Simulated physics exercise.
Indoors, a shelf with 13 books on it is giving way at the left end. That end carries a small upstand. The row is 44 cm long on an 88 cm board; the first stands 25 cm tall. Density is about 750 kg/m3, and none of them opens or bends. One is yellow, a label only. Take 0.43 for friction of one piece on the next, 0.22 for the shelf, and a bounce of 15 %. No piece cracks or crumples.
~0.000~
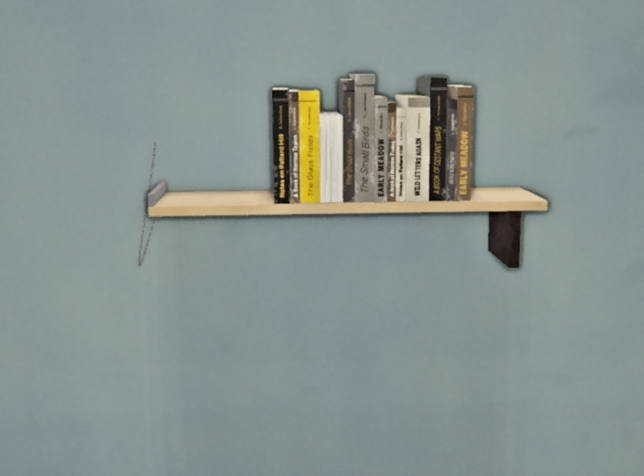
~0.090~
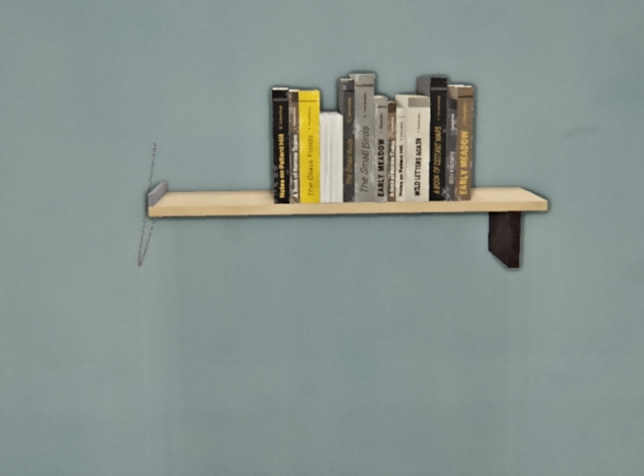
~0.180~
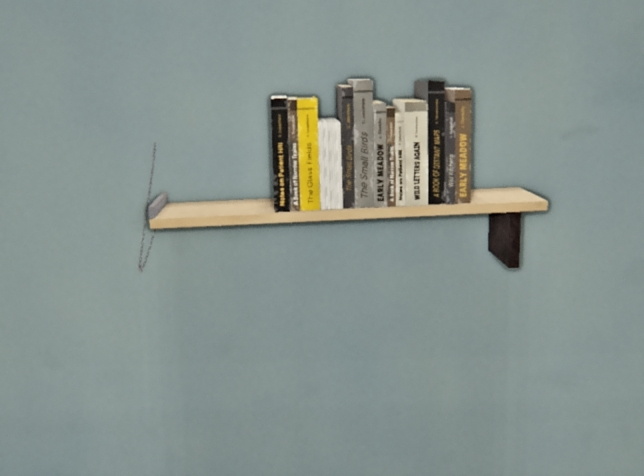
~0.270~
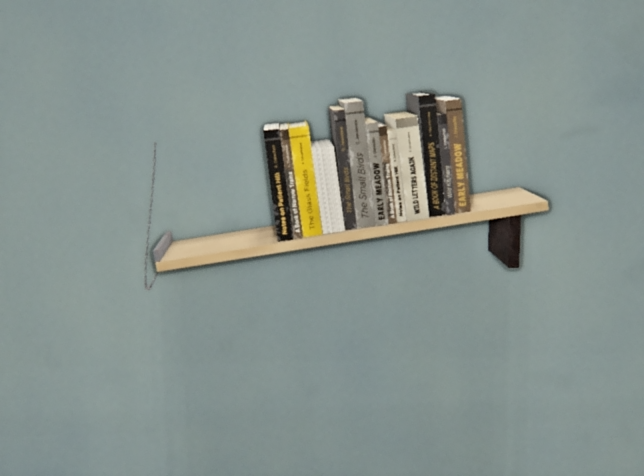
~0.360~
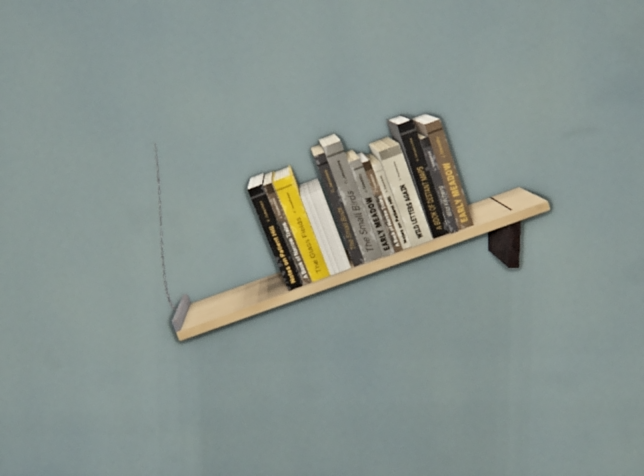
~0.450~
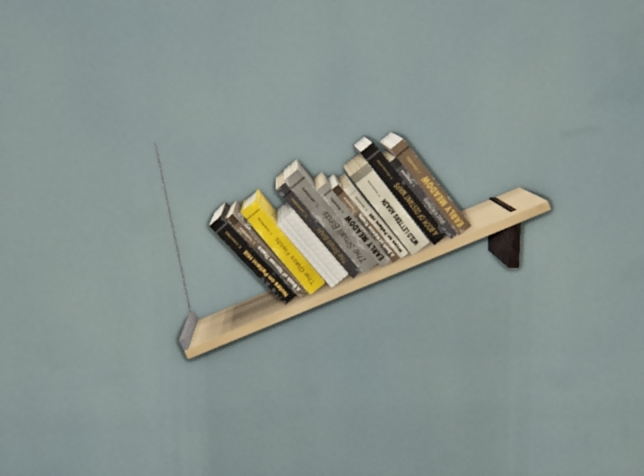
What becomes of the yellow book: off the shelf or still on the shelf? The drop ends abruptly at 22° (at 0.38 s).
The yellow book falls off.
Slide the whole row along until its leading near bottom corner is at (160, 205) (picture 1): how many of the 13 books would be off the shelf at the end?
In that case 0.
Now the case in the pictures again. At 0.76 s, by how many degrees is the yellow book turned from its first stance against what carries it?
About 40°.
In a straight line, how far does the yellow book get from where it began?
Roughly 130 cm away.
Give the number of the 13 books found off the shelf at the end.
7 of them.
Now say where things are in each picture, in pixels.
In the first frame (each place is the centre of the face we see best; leans and shifts are taken against what carries them), shelf's free end (163, 212) slope 0°; yellow book (310, 148); all in place.
The second frame shows shelf's free end (163, 212) slope 0°; yellow book (310, 148).
The third frame shows shelf's free end (164, 224) slope 2°; yellow book (309, 155).
The fourth frame shows shelf's free end (169, 265) slope 8°; yellow book (306, 182).
The fifth frame shows shelf's free end (190, 333) slope 19°; yellow book (302, 229).
The sixth frame shows shelf's free end (198, 351) slope 22°; yellow book (283, 248) tilted 16°; steepest lean 20°, the book at (253, 261); 13 have shifted.
By 0.56 s, none of the 13 books off the shelf, 13 disturbed; yellow book tilted 40°.
By 0.76 s, none of the 13 books off the shelf, 13 disturbed; yellow book tilted 39°.
By 1.10 s, 3 of the 13 books off the shelf; yellow book upside down.
By 1.58 s, 6 of the 13 books off the shelf; yellow book on its side.
When it is over (2.2 s), 7 of the 13 books off the shelf; yellow book upside down.
